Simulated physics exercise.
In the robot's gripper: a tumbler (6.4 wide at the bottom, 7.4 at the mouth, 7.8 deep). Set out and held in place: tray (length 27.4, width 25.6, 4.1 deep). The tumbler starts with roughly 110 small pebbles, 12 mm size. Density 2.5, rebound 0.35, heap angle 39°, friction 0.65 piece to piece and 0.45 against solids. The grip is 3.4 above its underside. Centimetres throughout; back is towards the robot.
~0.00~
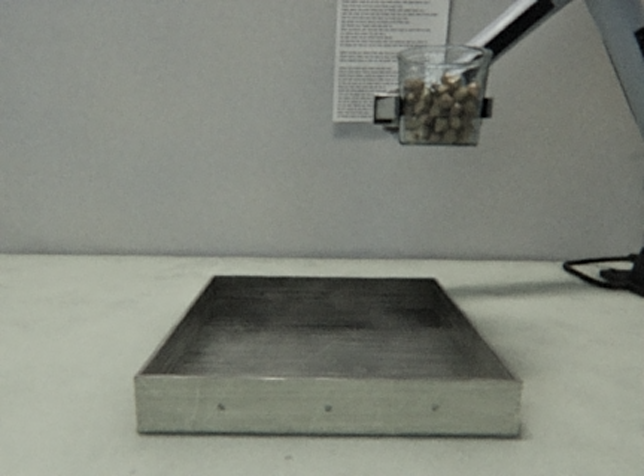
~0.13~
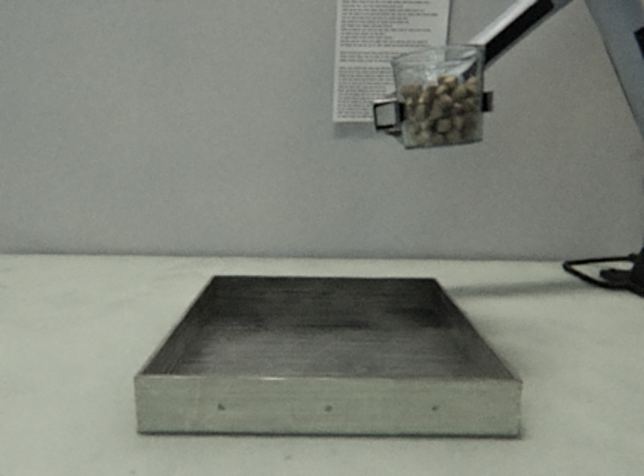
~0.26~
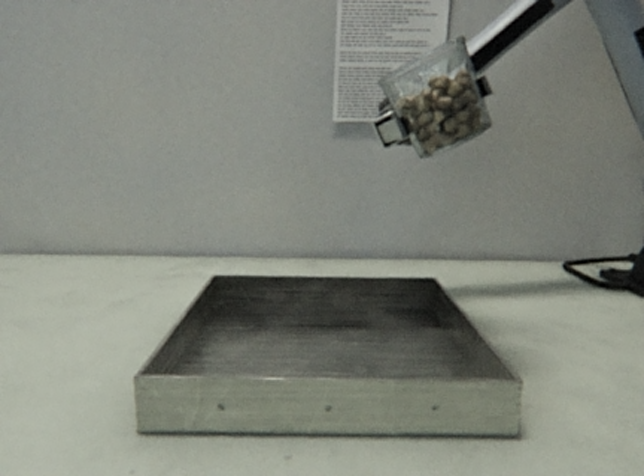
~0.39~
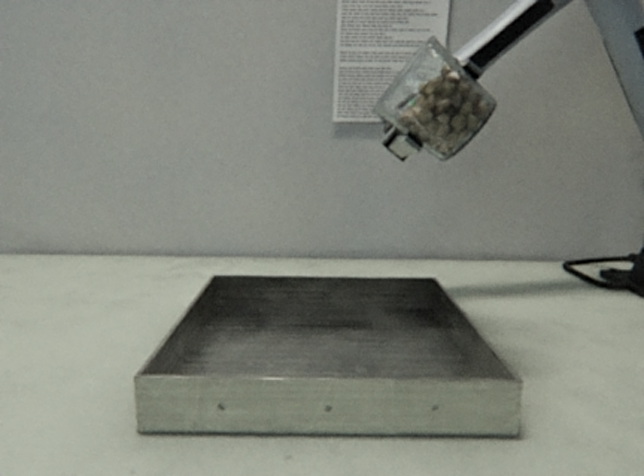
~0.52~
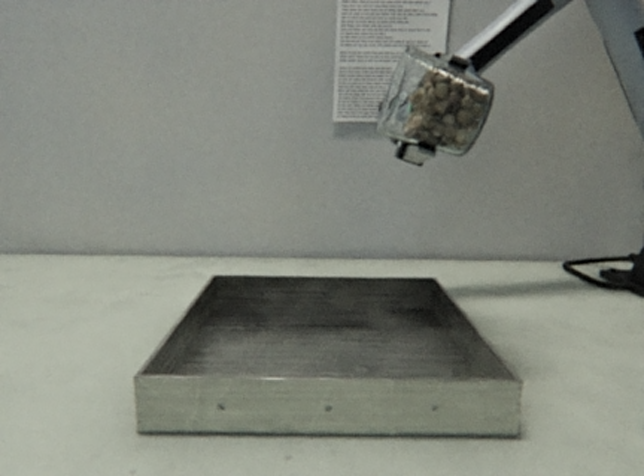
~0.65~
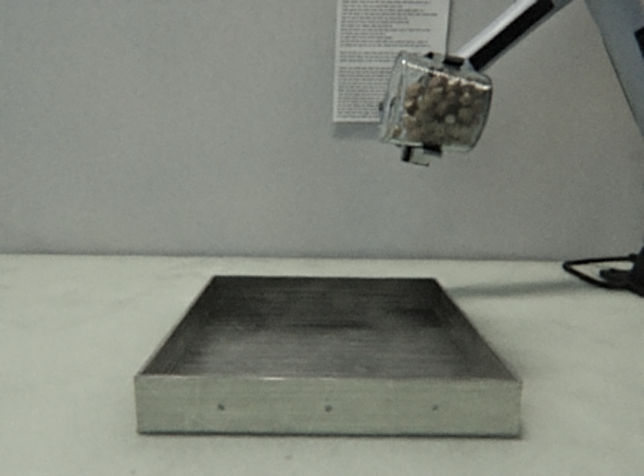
At first, a robot gripper holds a clear tumbler of small pebbles upright above and to the right of an empty metal tray. The gripper then rotates the tumbler steadily leftward until it lies nearly on its side, with its mouth facing left and the pebbles still inside.
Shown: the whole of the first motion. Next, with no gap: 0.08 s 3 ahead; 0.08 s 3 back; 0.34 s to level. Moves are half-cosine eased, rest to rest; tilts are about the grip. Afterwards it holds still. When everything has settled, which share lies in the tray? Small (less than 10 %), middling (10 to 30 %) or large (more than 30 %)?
Answer: Large; more than 30 % of the small pebbles finish in the tray.
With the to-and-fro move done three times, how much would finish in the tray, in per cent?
Then about 70 per cent.
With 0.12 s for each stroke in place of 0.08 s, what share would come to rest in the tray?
It would be near 25 per cent.
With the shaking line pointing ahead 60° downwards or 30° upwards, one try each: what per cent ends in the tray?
Some 10 and 80 per cent.
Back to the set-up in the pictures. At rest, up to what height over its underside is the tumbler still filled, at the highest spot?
Some 5.0 cm.
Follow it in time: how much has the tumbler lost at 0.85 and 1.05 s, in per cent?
About 35, 45.
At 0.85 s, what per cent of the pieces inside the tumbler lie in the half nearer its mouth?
Roughly 80 per cent.
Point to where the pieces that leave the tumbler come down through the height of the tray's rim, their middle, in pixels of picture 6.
Near (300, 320).
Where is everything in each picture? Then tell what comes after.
Tumbler middle at (441, 102), level; upper third of the load around (441, 93), from x 410 to 475, top at y 80; 106 in the tumbler, in the first frame.
Tumbler middle at (440, 102), tilted 8° forward; upper third of the load around (441, 92), from x 405 to 475, top at y 80, in the second frame.
Tumbler middle at (438, 103), tilted 28° forward; upper third of the load around (445, 94), from x 405 to 475, top at y 75, in the third frame.
Tumbler middle at (436, 104), tilted 52° forward; upper third of the load around (445, 90), from x 405 to 480, top at y 70, in the fourth frame.
Tumbler middle at (435, 106), tilted 72° forward; upper third of the load around (448, 91), from x 410 to 480, top at y 75, in the fifth frame.
Tumbler middle at (435, 107), tilted 80° forward; upper third of the load around (451, 91), from x 395 to 480, top at y 75; 106 in the tumbler, in the sixth frame.
By 0.85 s, tilted 77° forward, highest piece 25 above the table; 70 in the tumbler, 36 in flight or on a rim.
By 1.05 s, tilted 16° forward, highest piece 28 above the table; 56 in the tumbler, 47 in the tray, 3 in flight or on a rim.
By 1.35 s, level, highest piece 26 above the table; 56 in the tumbler, 50 in the tray.
By 2.40 s, level, highest piece 26 above the table; 56 in the tumbler, 50 in the tray.
Final count, 56 in the tumbler, 50 in the tray. That is 47 % in the tray.
